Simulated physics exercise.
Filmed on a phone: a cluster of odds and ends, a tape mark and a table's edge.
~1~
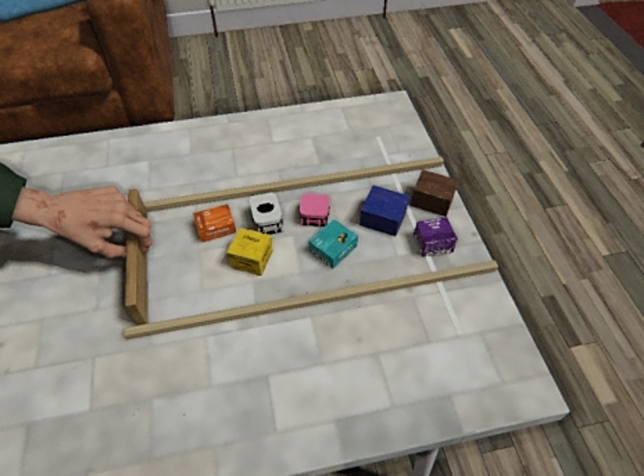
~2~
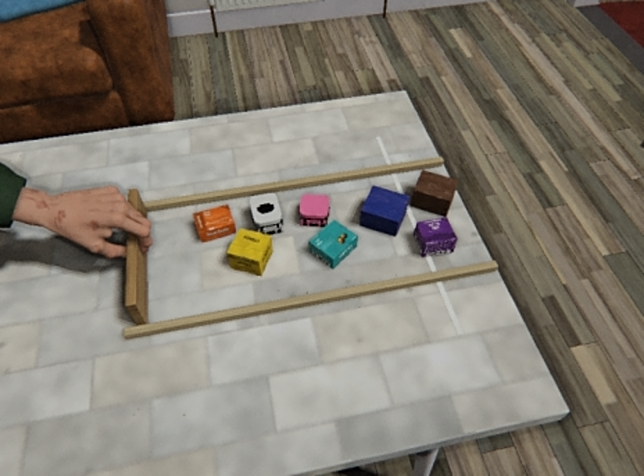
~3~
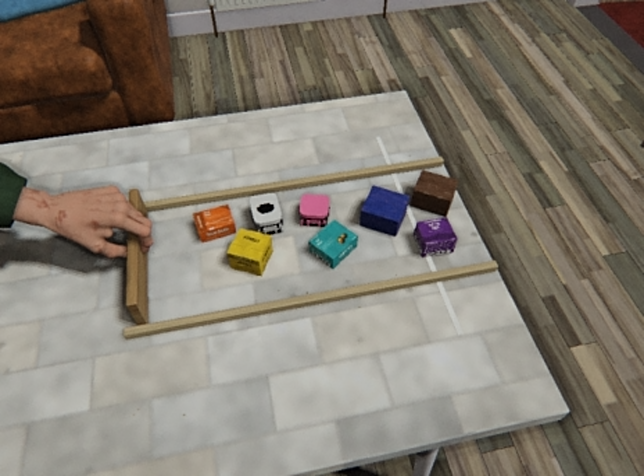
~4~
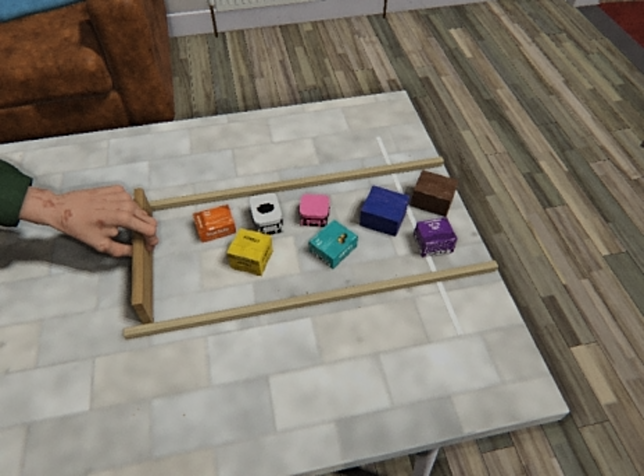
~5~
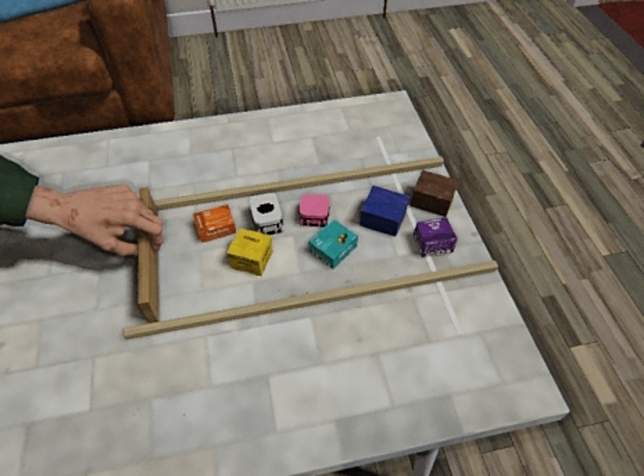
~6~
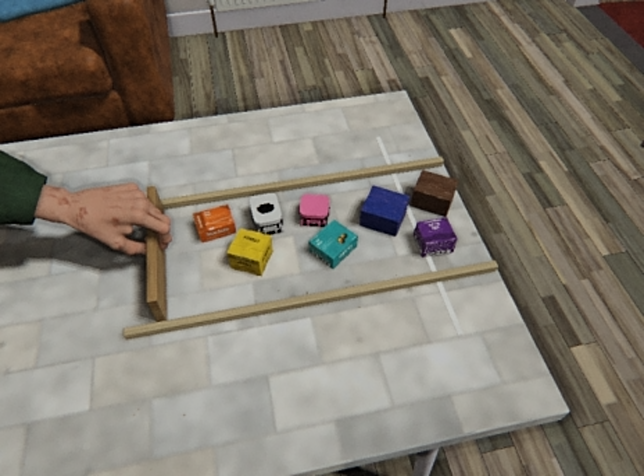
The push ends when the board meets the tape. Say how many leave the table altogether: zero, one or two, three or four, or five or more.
As it turns out, the number that fall off is one or two.
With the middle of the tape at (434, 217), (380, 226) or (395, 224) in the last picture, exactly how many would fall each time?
Try by try, 5, 0 and 1.
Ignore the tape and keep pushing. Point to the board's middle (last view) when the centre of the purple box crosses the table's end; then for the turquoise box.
Its middle is around (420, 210) and around (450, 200).
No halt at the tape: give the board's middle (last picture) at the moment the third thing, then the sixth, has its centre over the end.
Its middle is around (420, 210) and later (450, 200).
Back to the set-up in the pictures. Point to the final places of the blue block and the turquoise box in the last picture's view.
Near (466, 210) and (449, 252).
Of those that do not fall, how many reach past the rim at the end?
The number is 3.
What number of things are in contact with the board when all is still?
It touches 3.
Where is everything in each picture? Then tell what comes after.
In the first frame, brown block (434, 193); purple box (435, 237); blue block (384, 211); board (138, 254); tape (413, 221).
In the second frame, purple box (435, 237); board (138, 254).
In the third frame, blue block (384, 211); yellow box (251, 252).
In the fourth frame, brown block (434, 193); turquoise box (333, 244).
In the fifth frame, purple box (435, 237); pink case (315, 211).
In the sixth frame, brown block (434, 193); purple box (435, 237); blue block (384, 211); board (156, 251); tape (413, 221).
Soon after, none off yet; brown block at rest near (434, 193); purple box at rest near (435, 237); blue block at rest near (384, 211).
At rest, the number that fall off is one or two; fallen, pink case and brown block.
